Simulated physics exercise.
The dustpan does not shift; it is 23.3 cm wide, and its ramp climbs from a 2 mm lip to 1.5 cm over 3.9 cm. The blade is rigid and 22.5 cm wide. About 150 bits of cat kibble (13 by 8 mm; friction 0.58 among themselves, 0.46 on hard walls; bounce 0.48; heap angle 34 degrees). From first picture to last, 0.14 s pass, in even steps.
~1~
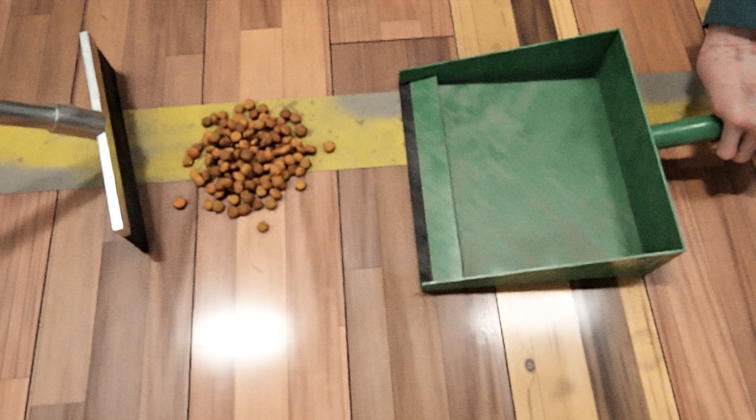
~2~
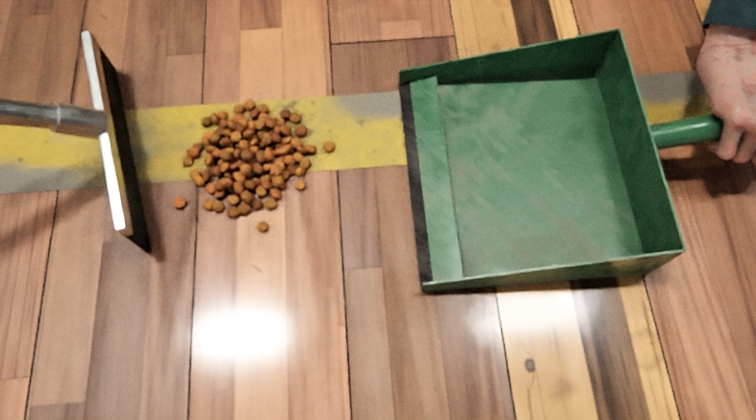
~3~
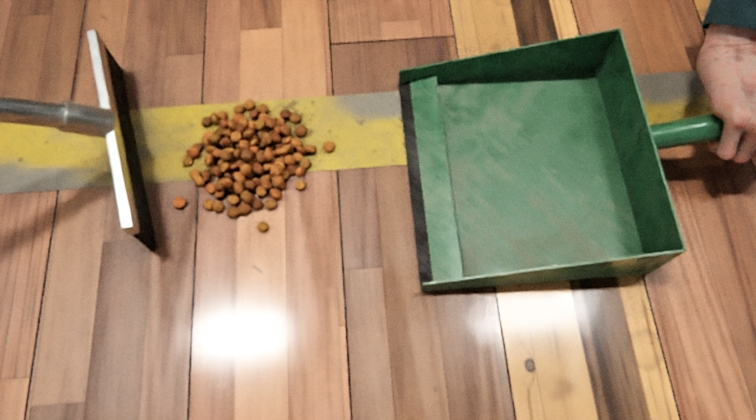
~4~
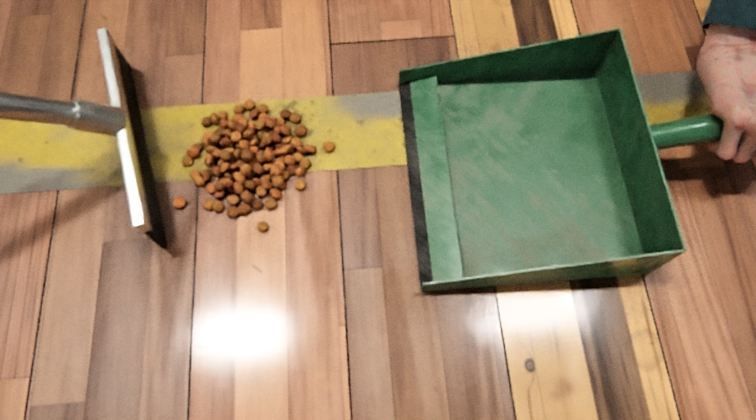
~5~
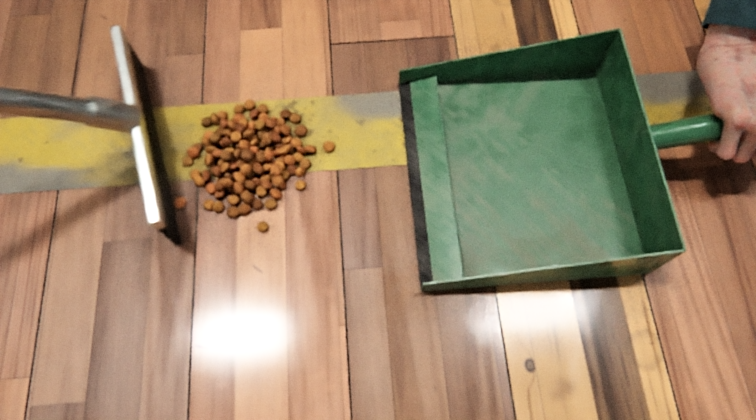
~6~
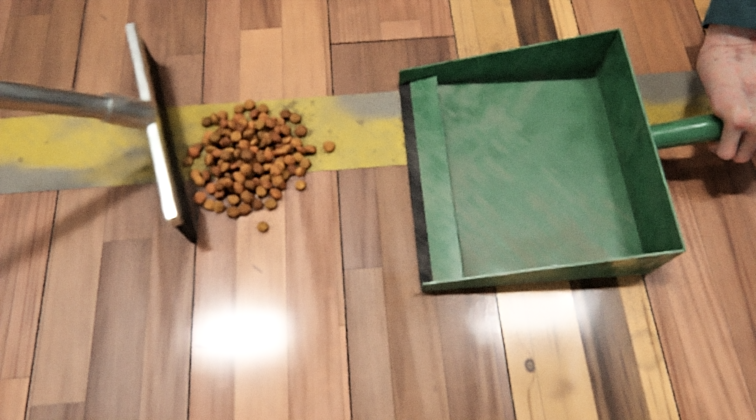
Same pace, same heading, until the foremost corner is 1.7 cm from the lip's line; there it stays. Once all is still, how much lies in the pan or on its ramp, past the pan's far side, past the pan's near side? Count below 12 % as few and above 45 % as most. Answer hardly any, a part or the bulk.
In the pan or on its ramp: A part; past the pan's far side: A part; past the pan's near side: Hardly any.
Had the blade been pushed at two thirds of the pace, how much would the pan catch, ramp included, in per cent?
It would be near 25 per cent.
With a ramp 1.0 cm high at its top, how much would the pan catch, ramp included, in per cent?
In that case some 25 per cent.
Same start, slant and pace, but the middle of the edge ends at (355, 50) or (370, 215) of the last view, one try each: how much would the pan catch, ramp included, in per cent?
About 10 and 0 per cent.
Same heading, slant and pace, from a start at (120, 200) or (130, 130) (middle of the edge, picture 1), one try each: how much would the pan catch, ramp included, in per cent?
About 10 and 25 per cent.
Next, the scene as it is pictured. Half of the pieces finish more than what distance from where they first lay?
Some 16 cm.
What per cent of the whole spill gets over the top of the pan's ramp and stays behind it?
Some 0 per cent.
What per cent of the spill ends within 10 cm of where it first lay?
About 0 per cent.
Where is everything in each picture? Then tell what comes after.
Blade from (123, 230) to (89, 42), moved 0.0 cm, 0 of the pieces shifted so far; middle of the pieces at (254, 151); pan at (534, 171), in the first picture.
Blade from (125, 230) to (91, 42), moved 0.2 cm, 0 of the pieces shifted so far; middle of the pieces at (254, 151), in the second picture.
Blade from (132, 228) to (97, 41), moved 0.8 cm, 0 of the pieces shifted so far; middle of the pieces at (254, 151), in the third picture.
Blade from (143, 226) to (107, 39), moved 1.8 cm, 0 of the pieces shifted so far; middle of the pieces at (254, 151), in the fourth picture.
Blade from (159, 223) to (120, 37), moved 3.2 cm, 0 of the pieces shifted so far; middle of the pieces at (254, 151), in the fifth picture.
Blade from (175, 219) to (135, 34), moved 4.6 cm, 1 of the pieces shifted so far; middle of the pieces at (254, 151); pan at (534, 171), in the sixth picture.
Then, 0.19 s after the last picture, middle of the blade 15 cm from the lip; 0 % over the lip, far side 5 %, near side 0 %.
Then, 0.32 s after the last picture, middle of the blade 8 cm from the lip; 0 % over the lip, far side 10 %, near side 0 %.
Then, 0.58 s after the last picture, middle of the blade 4 cm from the lip; 25 % over the lip, far side 20 %, near side 0 %.
In the end, pan 25 %, far side 20 %, near side 0 %, in front of the lip or behind the blade 55 %.
